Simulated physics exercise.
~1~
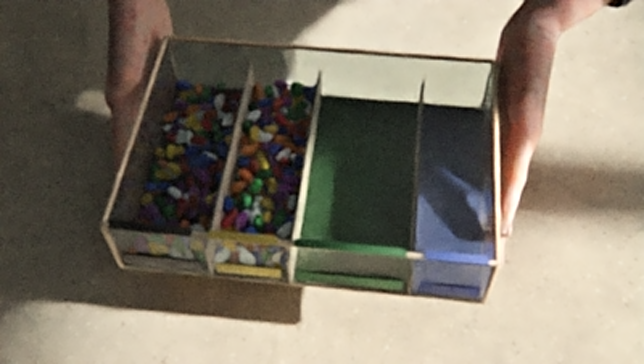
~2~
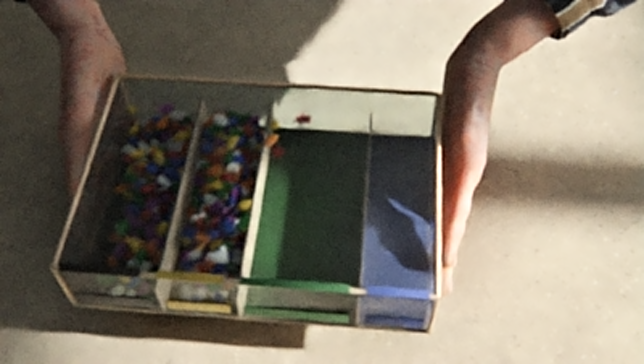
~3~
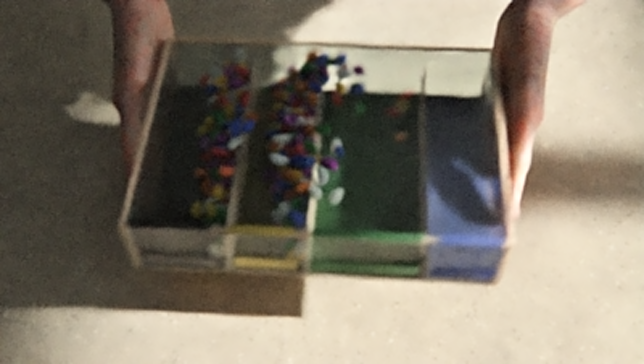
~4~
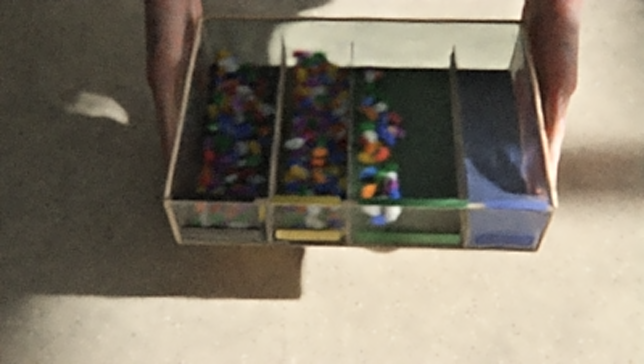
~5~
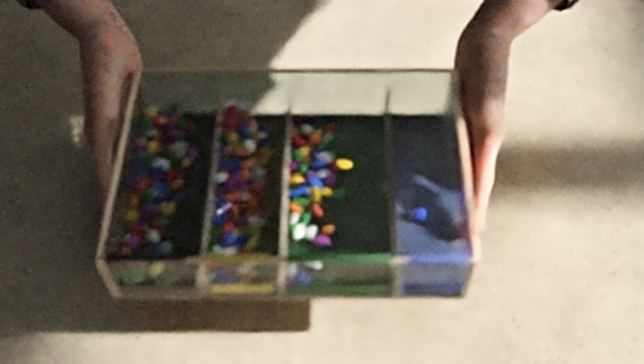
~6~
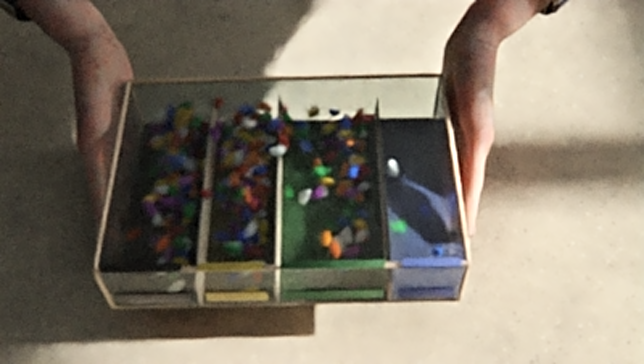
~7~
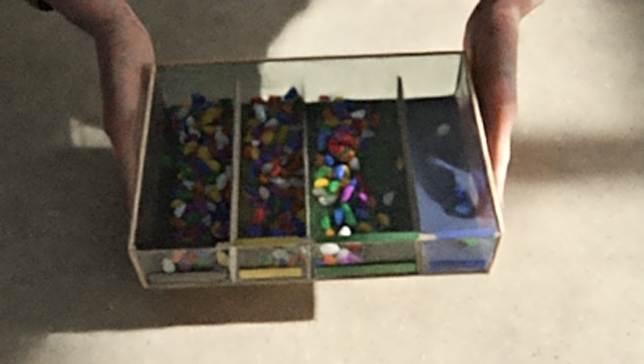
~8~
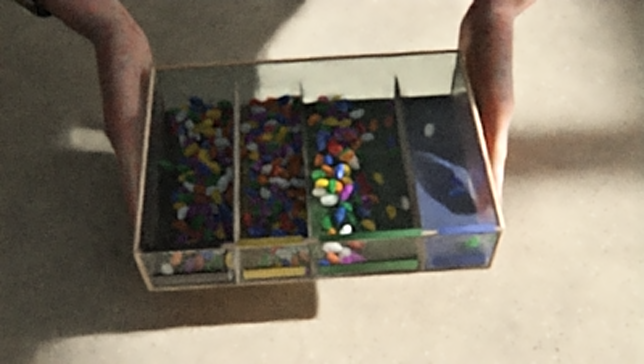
Two hands shake a clear divided box, spreading colorful beans rightward into the green compartment.
